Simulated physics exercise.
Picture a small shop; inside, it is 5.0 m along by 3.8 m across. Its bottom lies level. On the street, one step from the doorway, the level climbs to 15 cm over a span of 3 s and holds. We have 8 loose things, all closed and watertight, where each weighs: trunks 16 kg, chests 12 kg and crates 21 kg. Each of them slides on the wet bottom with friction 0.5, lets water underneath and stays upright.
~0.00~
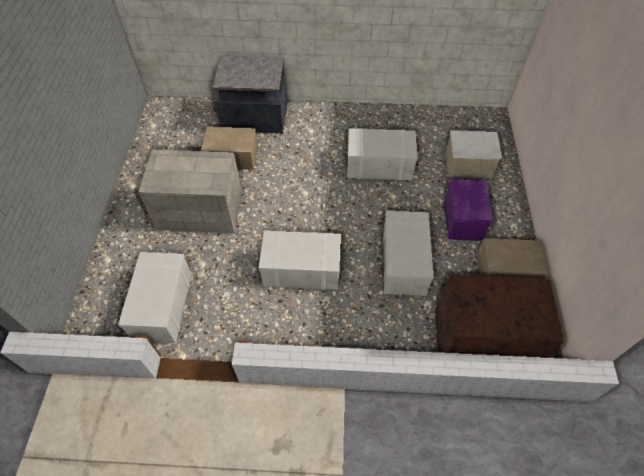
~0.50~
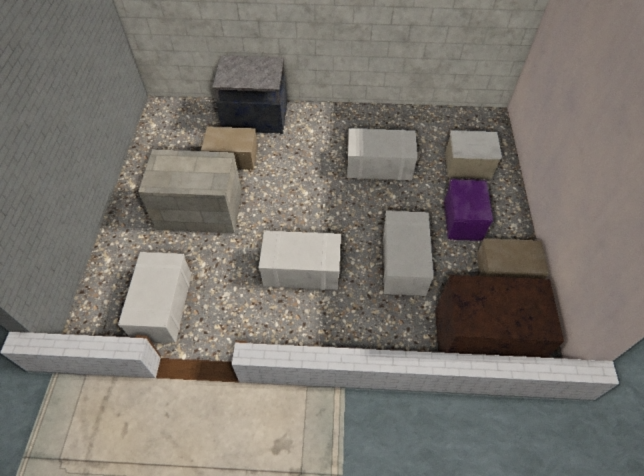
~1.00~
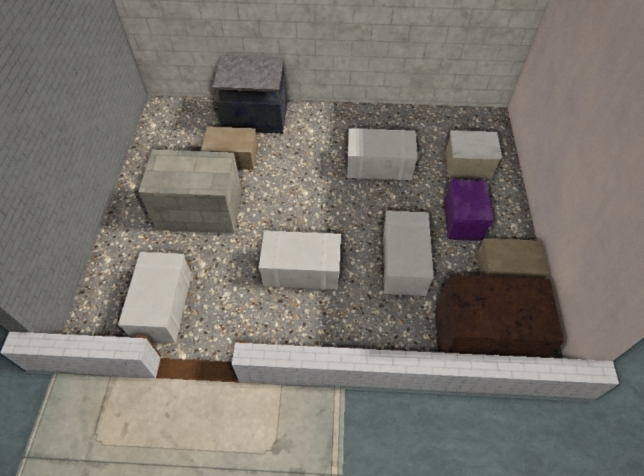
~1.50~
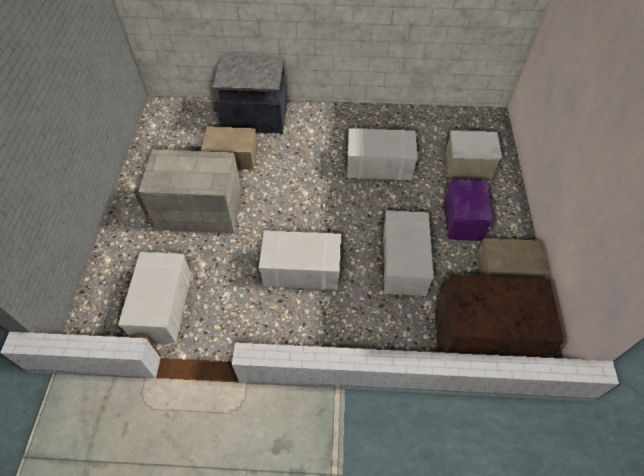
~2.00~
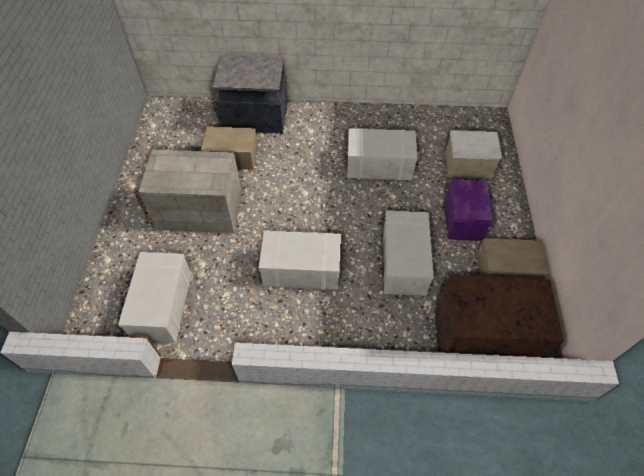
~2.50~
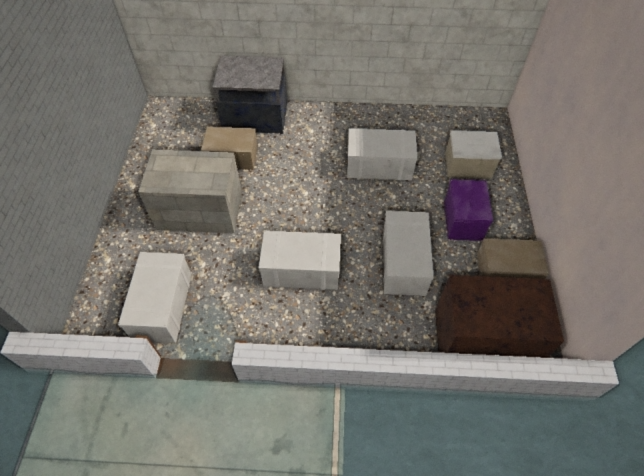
Small walled shop with pale blocks and a purple chest standing still while water spreads over the street outside and into the doorway.
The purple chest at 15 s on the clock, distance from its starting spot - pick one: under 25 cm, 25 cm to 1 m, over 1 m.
Under 25 cm.
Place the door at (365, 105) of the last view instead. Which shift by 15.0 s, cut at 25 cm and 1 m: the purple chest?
The purple chest goes a bit.
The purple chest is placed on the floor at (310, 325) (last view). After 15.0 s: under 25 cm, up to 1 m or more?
It hardly budges.
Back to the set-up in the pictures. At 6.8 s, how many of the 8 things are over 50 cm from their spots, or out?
0.
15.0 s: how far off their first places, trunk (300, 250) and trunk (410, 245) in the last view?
In that order: 80 cm, 0 cm.
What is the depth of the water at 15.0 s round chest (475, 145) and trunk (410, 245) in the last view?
Some 5 cm at the first, some 4 cm at the second.
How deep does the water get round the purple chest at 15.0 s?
5 cm or so.
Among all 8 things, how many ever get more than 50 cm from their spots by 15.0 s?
The answer here is 2.
After 3.5 s the purple chest is near (471, 199), 0.0 m from its start, aground; 0 afloat.
After 6.8 s the purple chest is near (471, 199), 0.0 m from its start, aground; 0 afloat.
After 11.0 s the purple chest is near (471, 199), 0.0 m from its start, aground; 1 afloat.
After 15.0 s the purple chest is near (471, 199), 0.0 m from its start, aground; 2 afloat.
